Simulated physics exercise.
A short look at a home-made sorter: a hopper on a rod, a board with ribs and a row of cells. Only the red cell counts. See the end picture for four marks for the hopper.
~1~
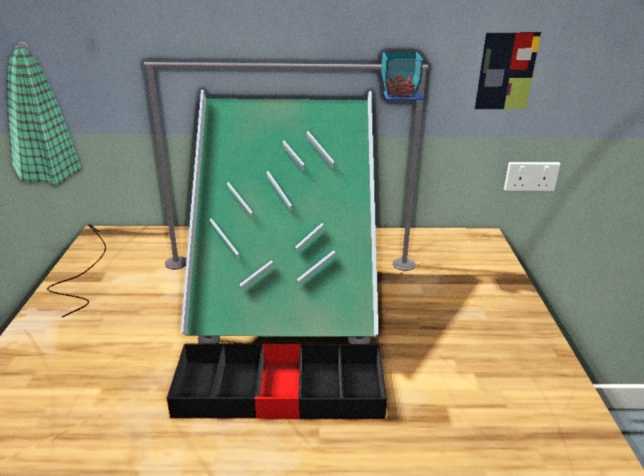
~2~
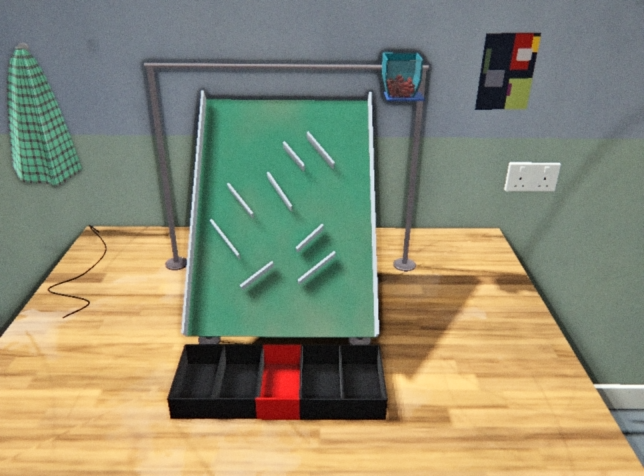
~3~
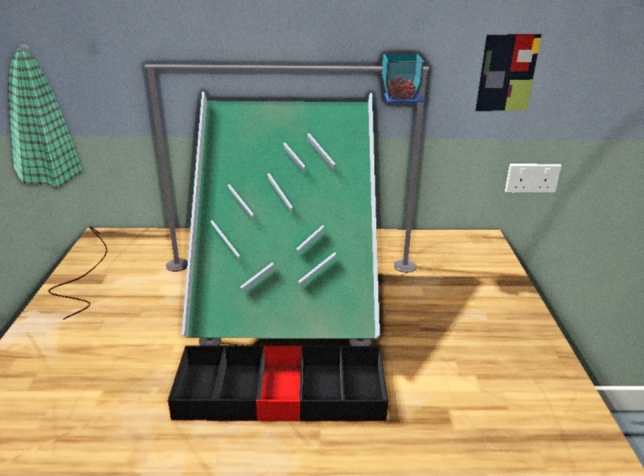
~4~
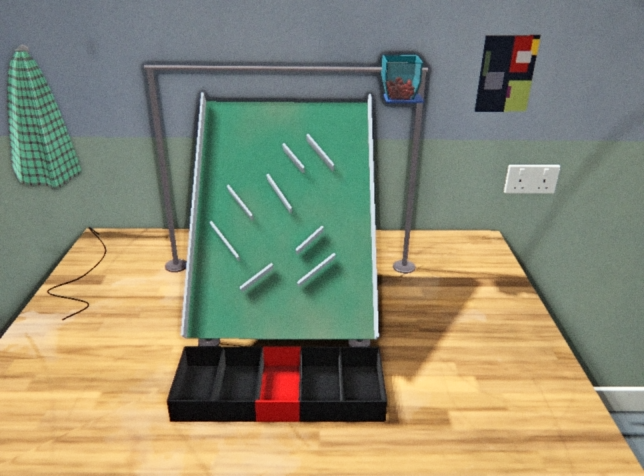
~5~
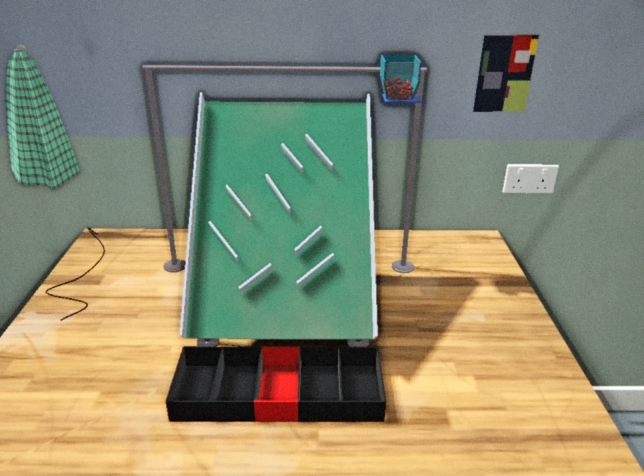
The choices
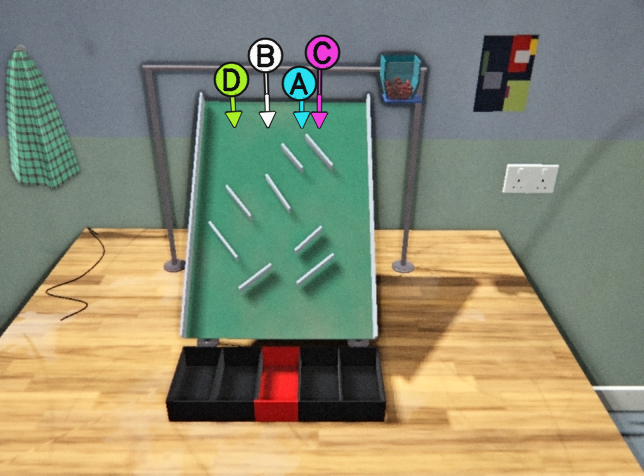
In the video, a small blue container of reddish-brown beans sits at the upper right of a metal frame above a sloped green board with white ribs and a row of black cells around one red cell; nothing visibly moves.
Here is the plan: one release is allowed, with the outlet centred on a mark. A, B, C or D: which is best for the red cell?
Take B.
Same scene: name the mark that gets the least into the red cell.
That is mark C.
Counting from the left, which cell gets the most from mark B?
The third.
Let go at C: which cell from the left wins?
The fifth.
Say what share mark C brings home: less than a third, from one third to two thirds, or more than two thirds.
Less than a third.
On the marked copy, mark A meets the board at (301, 122); mark B meets the board at (267, 121); mark C meets the board at (319, 122); mark D meets the board at (234, 121).
If A is chosen, close to a quarter in the red cell, close to two thirds in other cells, a small share held on the board.
If B is chosen, close to two thirds in the red cell, close to a third in other cells.
If C is chosen, a small share in the red cell, all but a few in other cells.
If D is chosen, close to a quarter in the red cell, close to two thirds in other cells, a small share held on the board.
